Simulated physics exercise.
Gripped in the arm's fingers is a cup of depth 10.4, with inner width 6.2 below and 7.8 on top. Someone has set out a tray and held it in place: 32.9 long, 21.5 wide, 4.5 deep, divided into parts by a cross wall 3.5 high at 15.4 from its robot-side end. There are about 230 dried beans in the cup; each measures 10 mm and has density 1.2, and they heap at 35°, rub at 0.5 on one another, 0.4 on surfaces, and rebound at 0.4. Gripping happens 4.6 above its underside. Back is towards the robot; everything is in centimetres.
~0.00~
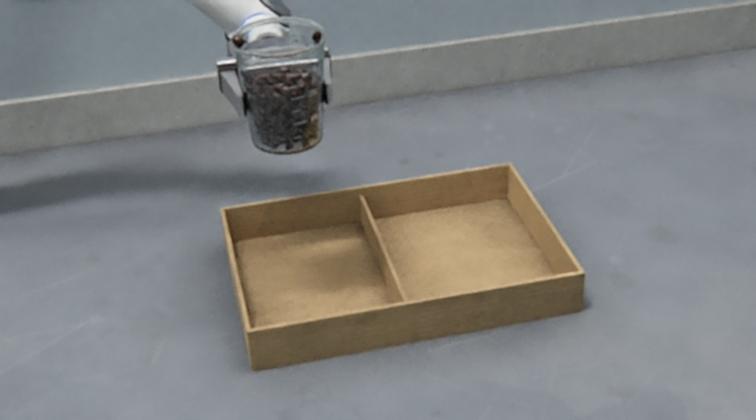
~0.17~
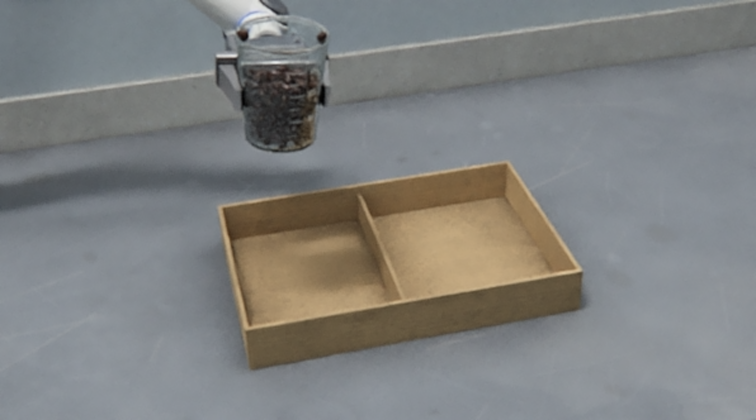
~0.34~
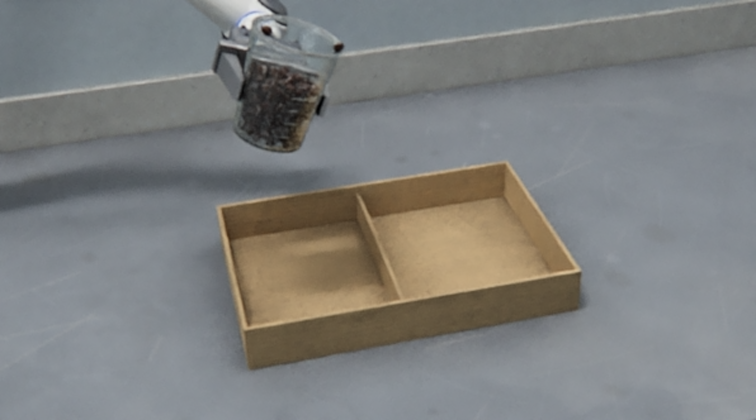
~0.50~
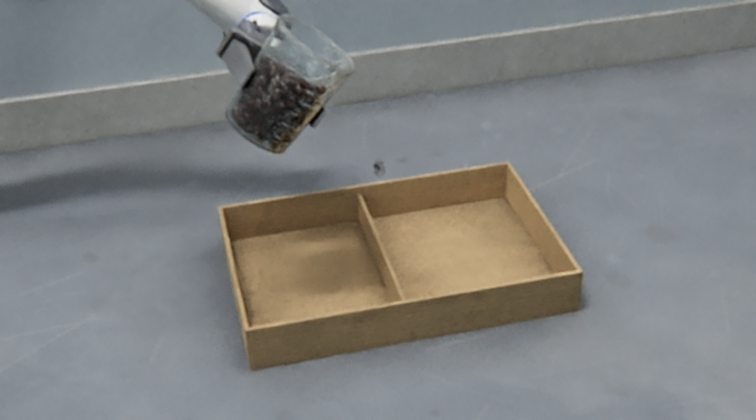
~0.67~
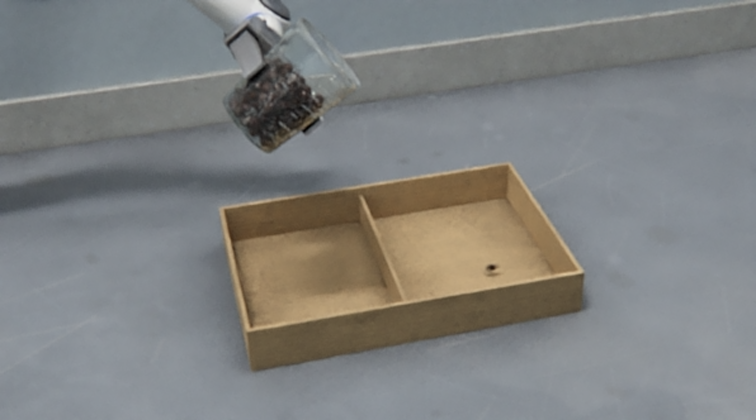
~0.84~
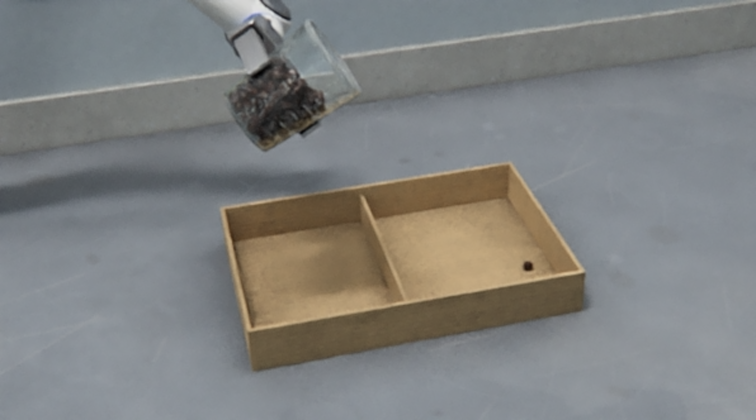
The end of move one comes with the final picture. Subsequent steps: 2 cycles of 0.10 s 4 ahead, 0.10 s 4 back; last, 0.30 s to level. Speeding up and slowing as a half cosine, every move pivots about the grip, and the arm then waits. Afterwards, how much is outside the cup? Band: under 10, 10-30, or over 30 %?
10-30 %.
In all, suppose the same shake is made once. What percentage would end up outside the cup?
Estimate: Around 10 %.
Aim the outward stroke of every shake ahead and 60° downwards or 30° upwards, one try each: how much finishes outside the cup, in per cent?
First try some 0 %, second try some 35 %.
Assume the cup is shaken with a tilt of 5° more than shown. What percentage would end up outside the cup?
Some 25 %.
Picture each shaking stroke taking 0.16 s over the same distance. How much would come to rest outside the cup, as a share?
Roughly 0 percent would.
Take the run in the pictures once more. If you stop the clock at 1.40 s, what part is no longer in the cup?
I'd put it at some 15 percent.
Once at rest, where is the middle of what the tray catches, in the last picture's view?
Around (439, 258) in the last view.
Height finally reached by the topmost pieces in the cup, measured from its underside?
Roughly 8.5 cm.
By 1.12 s, tilted 59° forward, highest piece 27 above the table; 217 in the cup, 2 in the far-side part, 15 in flight or on a rim.
By 1.40 s, tilted 26° forward, highest piece 27 above the table; 195 in the cup, 29 in the far-side part, 5 in the robot-side part, 5 in flight or on a rim.
By 1.74 s, level, highest piece 27 above the table; 195 in the cup, 32 in the far-side part, 6 in the robot-side part, 1 on the table or floor.
By 2.79 s, level, highest piece 27 above the table; 195 in the cup, 32 in the far-side part, 6 in the robot-side part, 1 on the table or floor.
Final count, 195 in the cup, 32 in the far-side part, 6 in the robot-side part, 1 on the table or floor. That is 17 % outside the cup.
